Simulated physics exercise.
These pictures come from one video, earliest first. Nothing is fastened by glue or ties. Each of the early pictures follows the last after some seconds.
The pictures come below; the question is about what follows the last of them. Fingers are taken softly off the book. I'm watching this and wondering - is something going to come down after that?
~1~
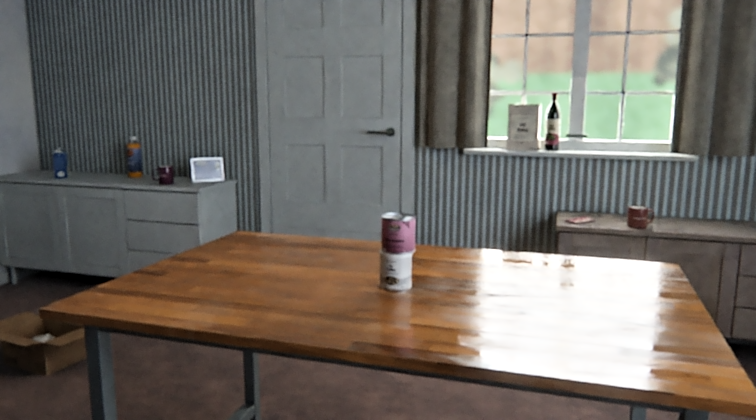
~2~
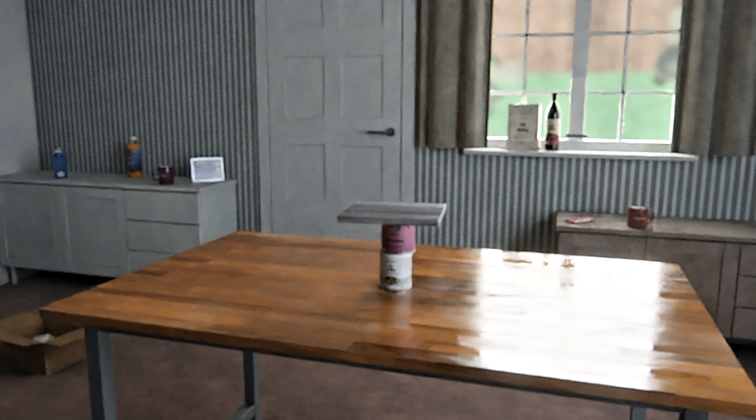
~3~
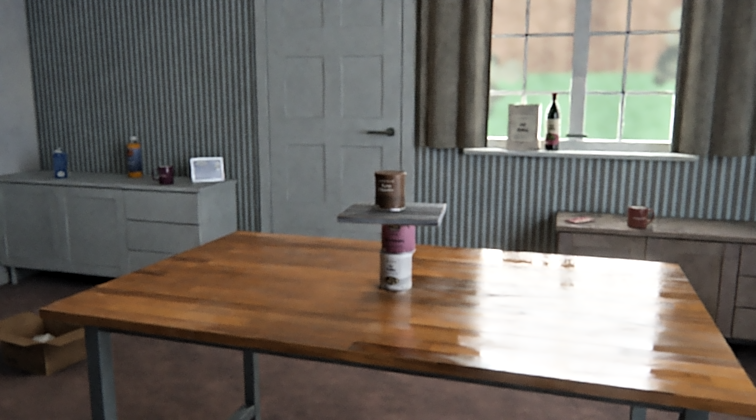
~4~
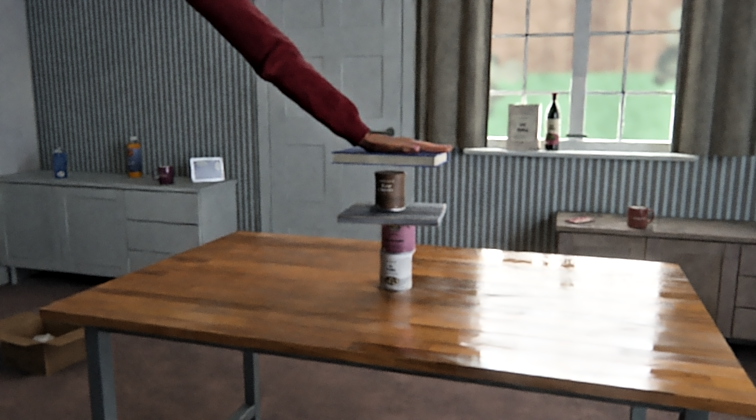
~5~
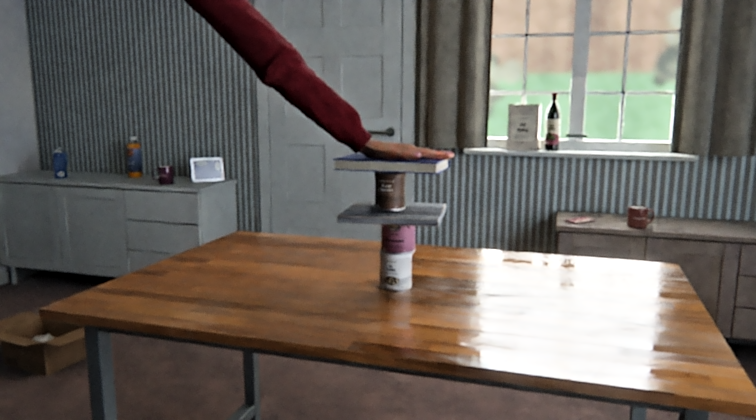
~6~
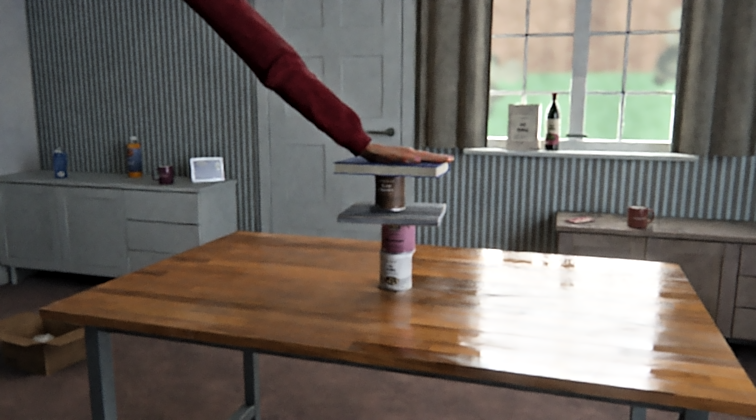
My guess is the pile will be stable.
Then, 0.20 s after the last picture, nothing has stirred.
Then, 0.70 s after the last picture, blue book resting near (393, 168).
At rest, all 5 in place. Seen from the same camera at the end, blue book near (393, 168). The pile keeps its balance.
